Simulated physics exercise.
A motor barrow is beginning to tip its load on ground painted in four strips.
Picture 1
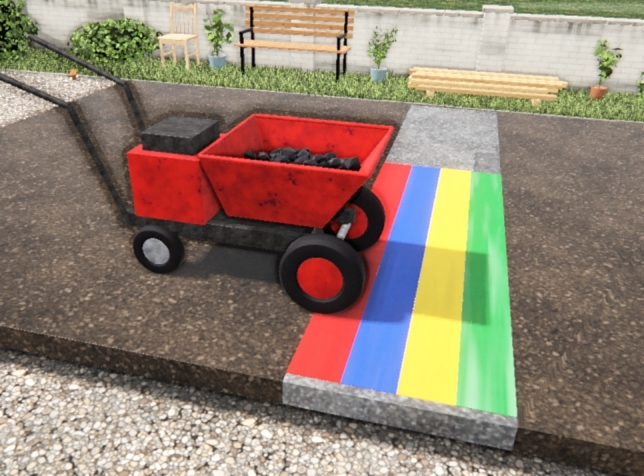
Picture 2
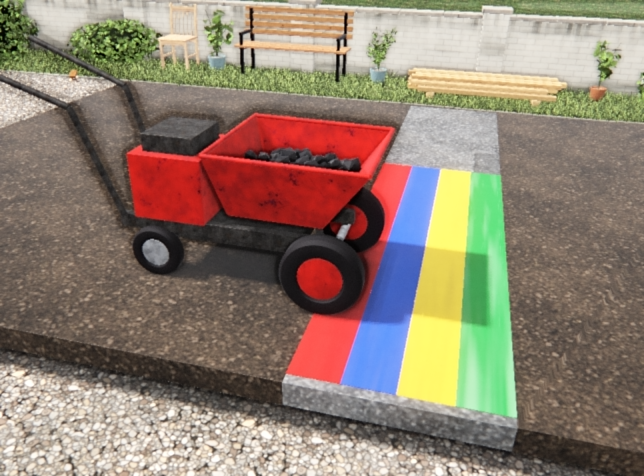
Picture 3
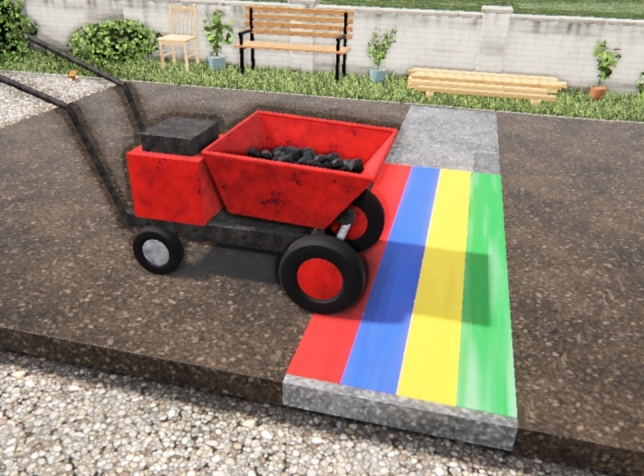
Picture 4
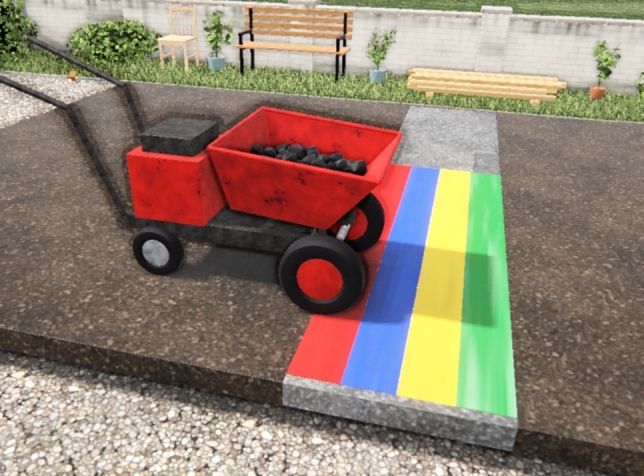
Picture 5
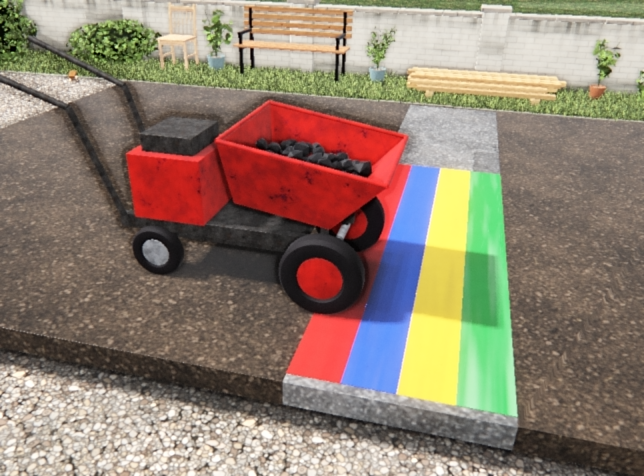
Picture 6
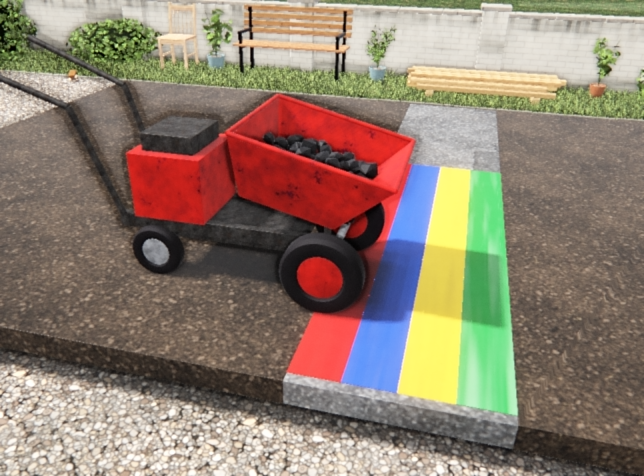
A red motor barrow loaded with black lumps of coal stood with its front wheels on ground painted red, blue, yellow and green, and its skip slowly tilted a little forward to the right.
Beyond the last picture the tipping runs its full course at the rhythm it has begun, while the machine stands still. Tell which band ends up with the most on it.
The most ends up on green.
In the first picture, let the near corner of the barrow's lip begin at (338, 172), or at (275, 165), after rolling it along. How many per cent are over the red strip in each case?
That would be roughly 0 in a hundred and then roughly 10 in a hundred.
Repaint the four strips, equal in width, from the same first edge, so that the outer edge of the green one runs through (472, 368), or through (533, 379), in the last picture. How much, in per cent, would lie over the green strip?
Shares in order: Close to 30 %; close to 40 %.
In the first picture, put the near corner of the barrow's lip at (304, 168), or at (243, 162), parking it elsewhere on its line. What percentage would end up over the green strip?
The first stopping place yields 10 % and the other yields 0 %.
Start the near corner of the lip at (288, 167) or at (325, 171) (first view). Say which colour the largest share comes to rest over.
Taking them in order, it would be the blue strip and then that yellow strip.
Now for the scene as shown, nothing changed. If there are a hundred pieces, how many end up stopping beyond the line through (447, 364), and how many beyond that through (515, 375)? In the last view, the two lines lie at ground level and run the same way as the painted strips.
Around 60 percent for the first and 10 percent for the second.
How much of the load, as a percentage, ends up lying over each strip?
Red strip 0 %, blue strip 0 %, yellow strip 15 %, green strip 45 %.
Soon, skip tipped steeply; all in the skip.
A while on, skip tipped right over; nearly all in the skip; a stray few over the yellow strip.
Towards the end, skip tipped right over; about a quarter in the skip; about a quarter over the yellow strip; about half over the green strip; a small part off the paint.
Finally, skip tipped right over; about a quarter in the skip; none over the red strip; none over the blue strip; about a quarter over the yellow strip; about half over the green strip; a small part off the paint.
